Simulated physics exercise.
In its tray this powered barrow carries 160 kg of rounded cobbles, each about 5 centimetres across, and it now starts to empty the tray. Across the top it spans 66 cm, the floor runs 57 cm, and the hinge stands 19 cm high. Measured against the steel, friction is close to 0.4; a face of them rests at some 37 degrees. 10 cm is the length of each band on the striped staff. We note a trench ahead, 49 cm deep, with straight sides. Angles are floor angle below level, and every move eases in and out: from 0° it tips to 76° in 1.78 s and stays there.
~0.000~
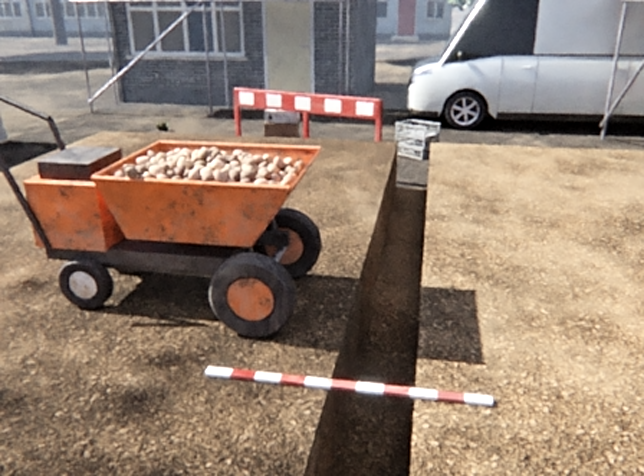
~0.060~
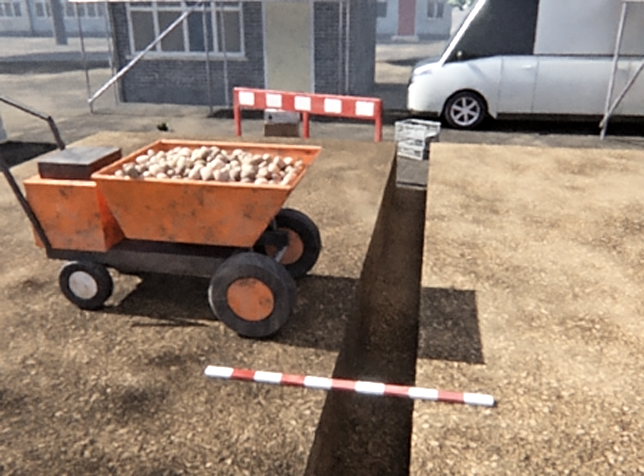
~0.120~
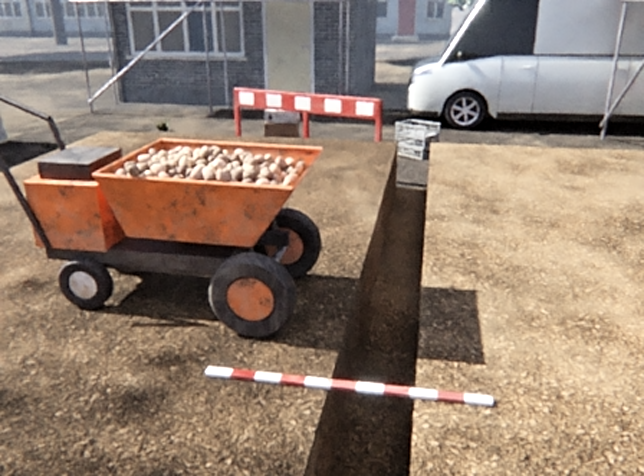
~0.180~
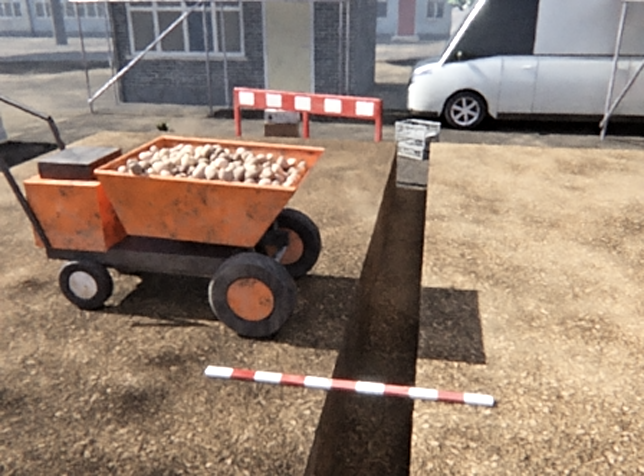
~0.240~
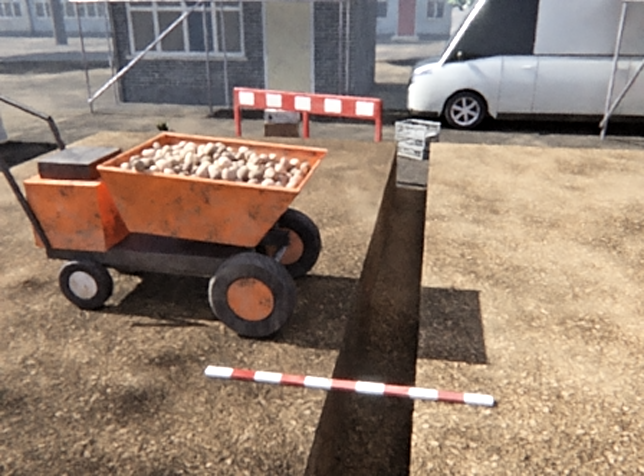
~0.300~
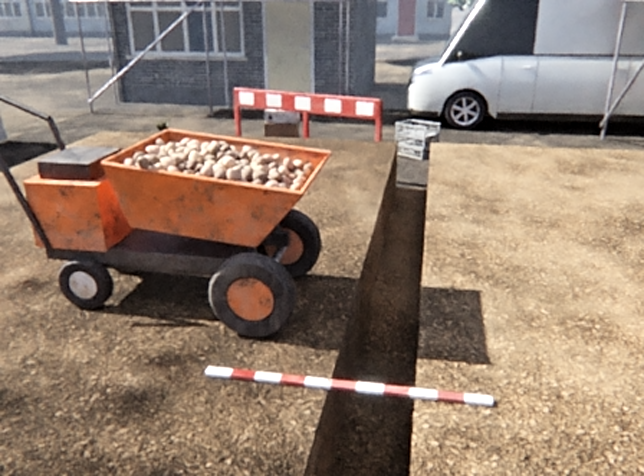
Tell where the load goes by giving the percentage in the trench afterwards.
About 63 per cent of the load is in the trench.
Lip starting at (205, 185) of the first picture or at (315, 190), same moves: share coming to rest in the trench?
Estimates: 70 % then 40 %.
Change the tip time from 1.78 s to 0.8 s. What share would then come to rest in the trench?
In that case some 50 per cent.
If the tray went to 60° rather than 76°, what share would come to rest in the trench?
Expect roughly 45 per cent.
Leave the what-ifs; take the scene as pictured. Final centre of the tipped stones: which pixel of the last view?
Somewhere around (403, 376) in the last picture.
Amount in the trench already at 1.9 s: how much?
Roughly 30 percent of the load.
After 1.3 s the floor is at 64°; 95 % in the tray, 4 % in the trench; the foremost stones are at (425, 306).
After 1.9 s the floor is at 76°; 37 % in the tray, 32 % in the trench, 31 % past the trench; the foremost stones are at (565, 333).
After 2.2 s the floor is at 76°; 14 % in the tray, 48 % in the trench, 39 % past the trench; the foremost stones are at (620, 325).
After 4.2 s the floor is at 76°; 0 % in the tray, 63 % in the trench, 37 % past the trench; the foremost stones are past the picture's edge.
